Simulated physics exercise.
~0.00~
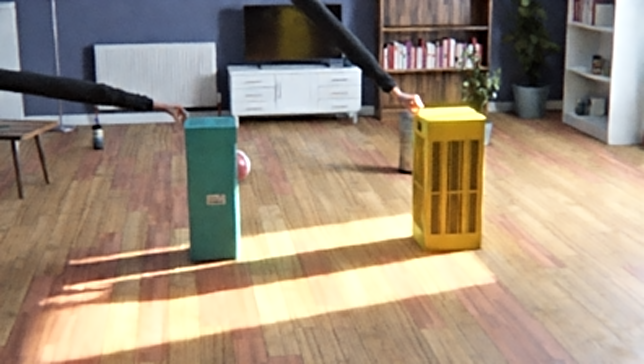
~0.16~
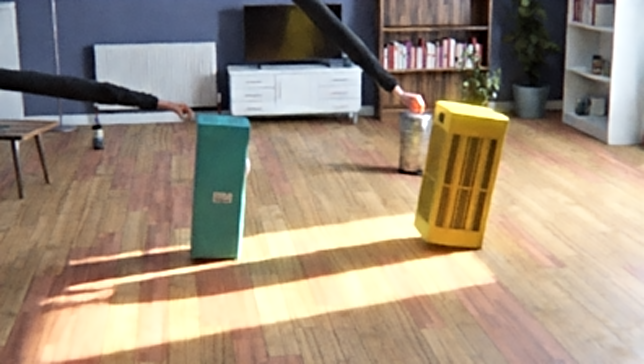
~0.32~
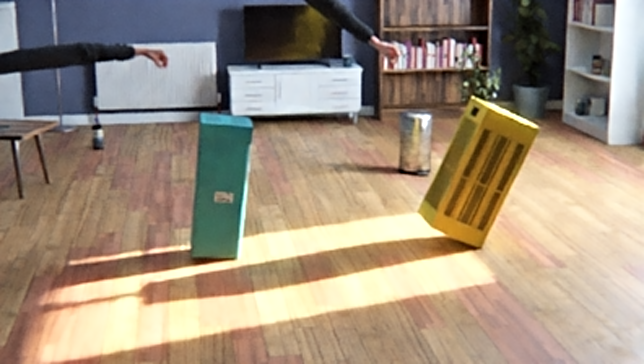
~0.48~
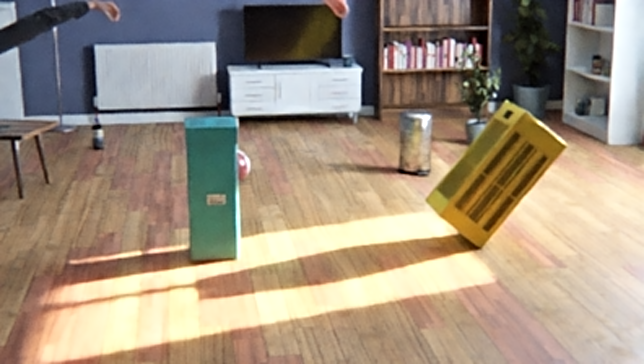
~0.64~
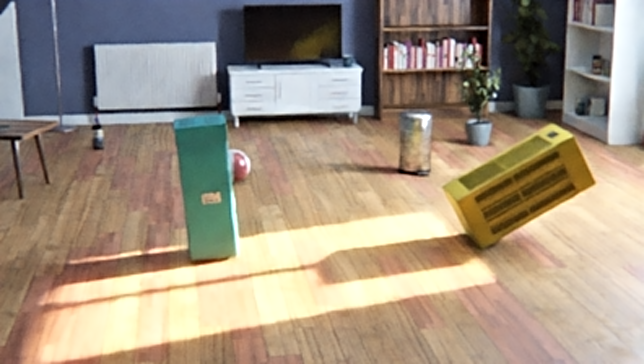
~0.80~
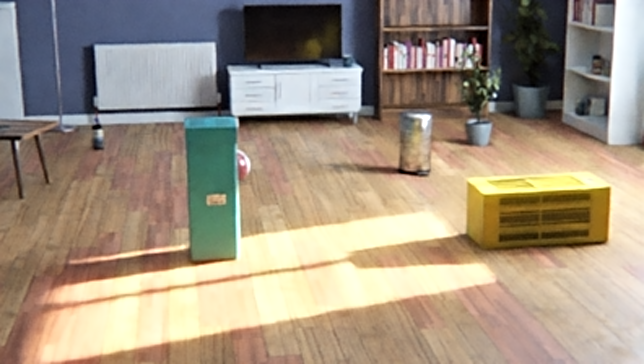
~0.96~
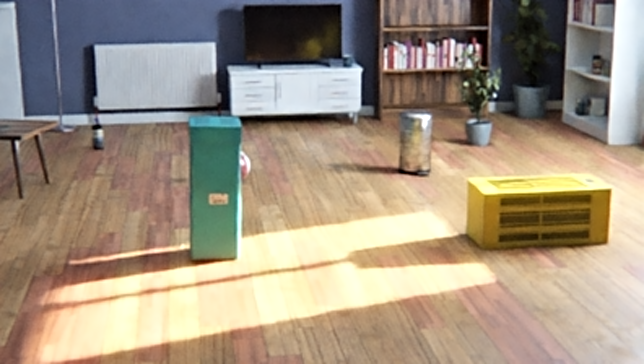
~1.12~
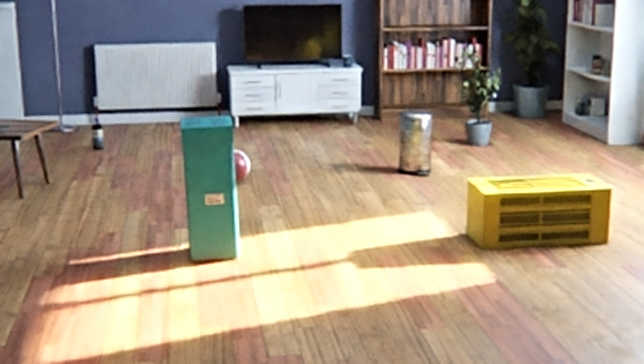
A tall yellow crate on the right and a turquoise tote left of centre stand on a sunlit wooden floor, seen from slightly above in a living room with a white cabinet, radiator and bookshelves behind. Two dark-sleeved arms reach in from the left and the top, and each tips one of them rightward. The hands let go and draw back out of view. The turquoise tote rocks back onto its base, sways slightly and stays upright. The yellow crate keeps leaning further right, topples over and comes to rest on its side, beyond a small metal bin.
